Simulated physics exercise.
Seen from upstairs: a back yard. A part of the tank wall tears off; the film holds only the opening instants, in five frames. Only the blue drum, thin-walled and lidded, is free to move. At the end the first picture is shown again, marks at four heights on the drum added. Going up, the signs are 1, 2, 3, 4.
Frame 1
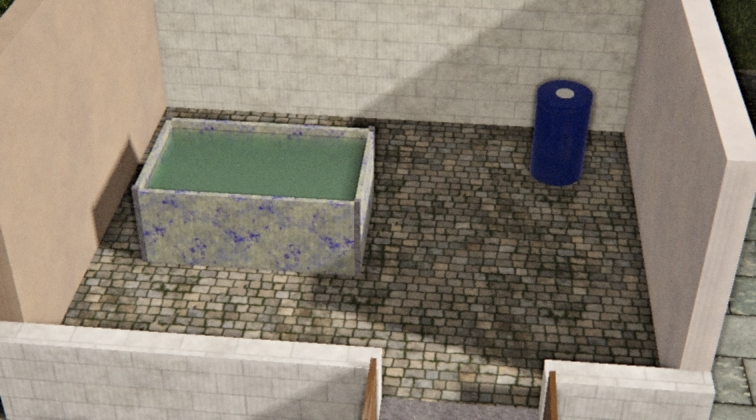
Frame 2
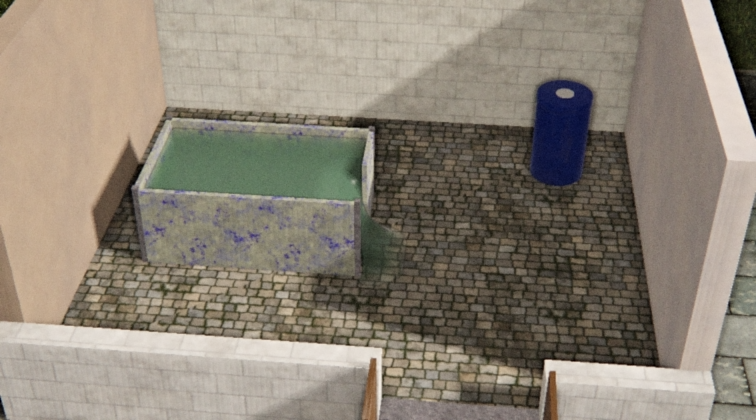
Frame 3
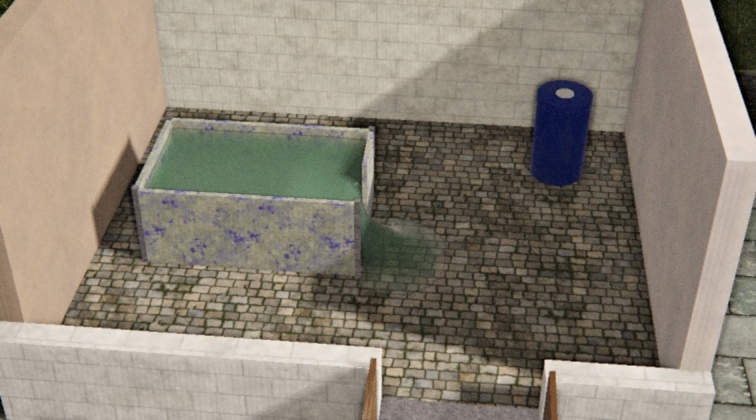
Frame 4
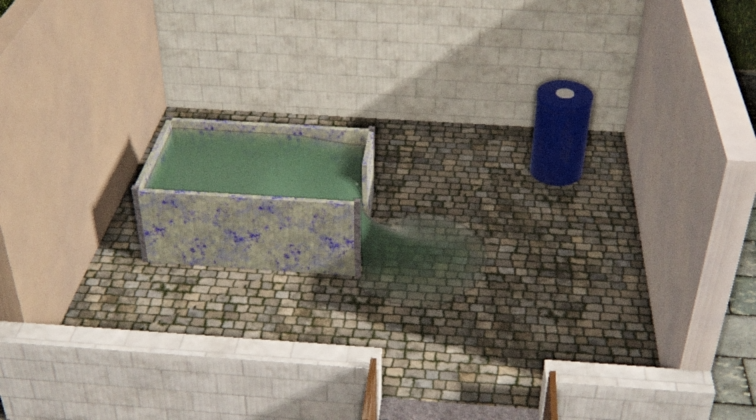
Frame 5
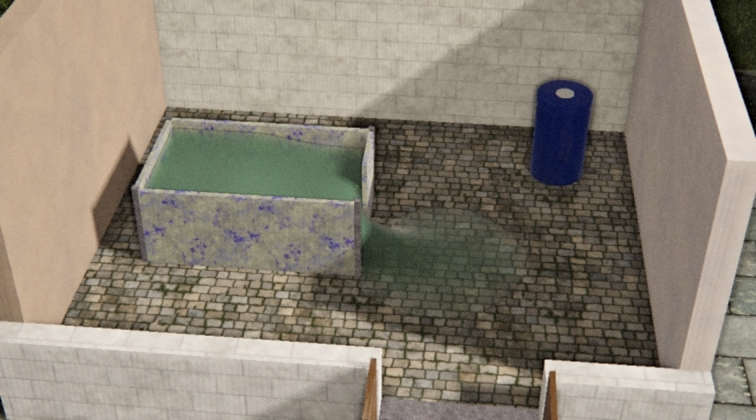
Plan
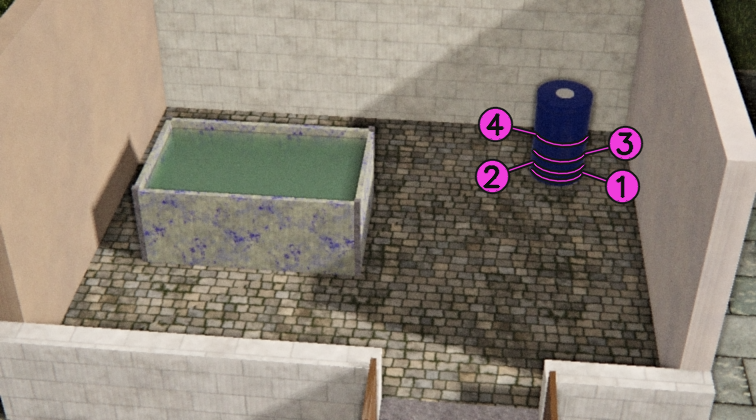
Greenish water poured out of the right end of a full stone-like tank in a walled yard and spread rightward across the cobbles, while the blue drum near the back wall stayed still.
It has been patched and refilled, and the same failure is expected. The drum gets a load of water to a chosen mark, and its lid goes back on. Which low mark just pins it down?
Take 2.
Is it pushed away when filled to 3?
No.
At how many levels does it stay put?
Three.
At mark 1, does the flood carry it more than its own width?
Yes, clearly.
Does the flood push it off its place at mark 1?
Yes, that goes wrong.
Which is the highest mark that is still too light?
Here it is mark 1.
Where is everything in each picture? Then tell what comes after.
Lid of the blue drum at (565, 94); tank full, its middle at (259, 166); open gate at (463, 358).
Water covers 1 % of the ground and is seen nearest the drum at (392, 232).
Water covers 3 % of the ground and is seen nearest the drum at (431, 237).
Water covers 6 % of the ground and is seen nearest the drum at (465, 232).
Lid of the blue drum at (565, 94); water covers 9 % of the ground and is seen nearest the drum at (472, 217).
On the marked copy, 1 at (557, 181); 2 at (558, 173); 3 at (560, 161); 4 at (562, 145); from the bottom up 1, 2, 3, 4.
With 1, it is pushed about 3 times its own width away.
With 2, it does not move.
With 3, it does not move.
With 4, it does not move.
